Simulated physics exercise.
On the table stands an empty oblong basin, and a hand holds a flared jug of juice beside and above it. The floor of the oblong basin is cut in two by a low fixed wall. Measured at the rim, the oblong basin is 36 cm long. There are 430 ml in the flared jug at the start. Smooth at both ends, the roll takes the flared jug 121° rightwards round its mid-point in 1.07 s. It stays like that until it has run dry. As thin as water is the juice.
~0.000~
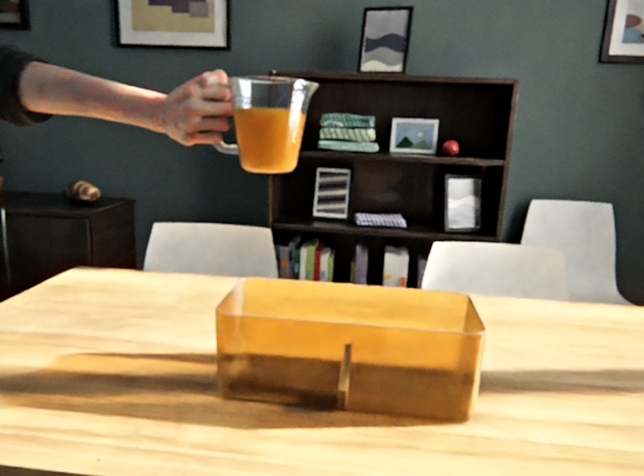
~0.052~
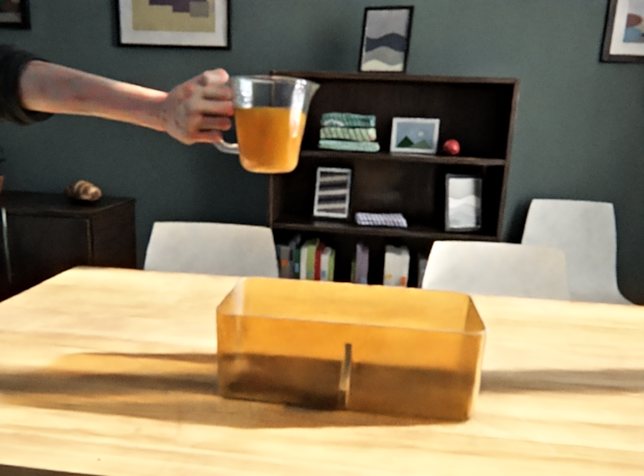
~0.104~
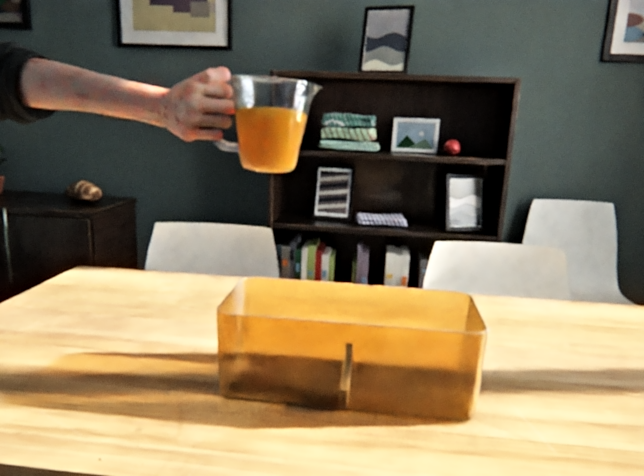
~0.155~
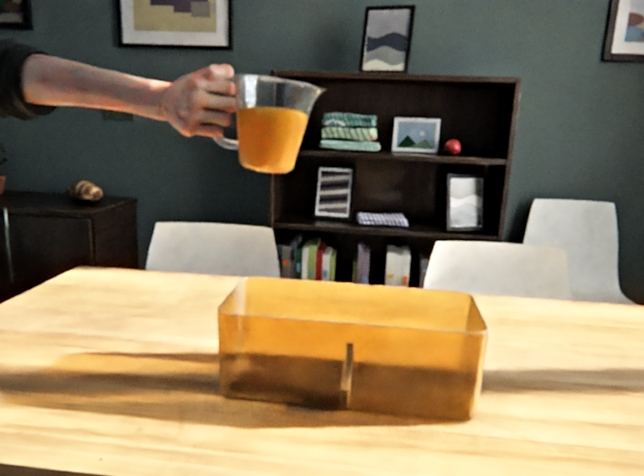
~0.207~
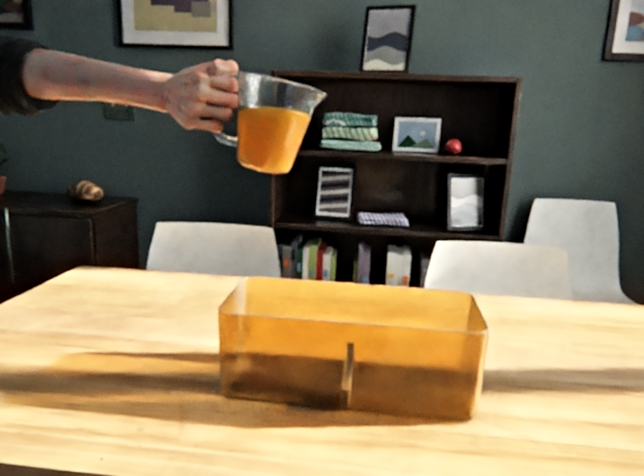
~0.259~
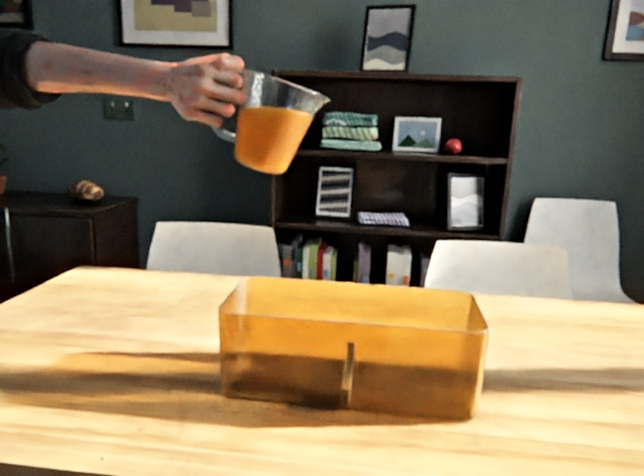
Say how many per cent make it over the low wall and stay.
About 76 per cent makes it over and stays.
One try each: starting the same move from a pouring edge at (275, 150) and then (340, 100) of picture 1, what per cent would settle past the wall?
I'd say 10 percent on the first go, 80 percent on the next.
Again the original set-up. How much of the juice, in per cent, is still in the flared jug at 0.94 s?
Close to 6 percent of the total.
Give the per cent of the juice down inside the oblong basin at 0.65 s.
I'd estimate some 0 percent of the liquid.
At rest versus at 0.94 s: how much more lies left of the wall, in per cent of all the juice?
It comes to near 16 per cent.
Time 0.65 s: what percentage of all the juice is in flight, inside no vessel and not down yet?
Near 24 per cent at that moment.
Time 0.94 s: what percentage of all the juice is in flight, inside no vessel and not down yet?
Airborne share: Near 30 %.
After 0.65 s the tilt is 81° and 75 per cent is still to pour, 0 is left of the wall and 0 right of it.
After 0.94 s the tilt is 117° and 6 per cent is still to pour, 3 is left of the wall and 60 right of it.
After 1.24 s the tilt is 121° and 0 per cent is still to pour, 19 is left of the wall and 77 right of it.
After 1.57 s the tilt is 121° and 0 per cent is still to pour, 19 is left of the wall and 76 right of it.
In the end 19 per cent lies left of the wall, 76 right of it and 4 outside.
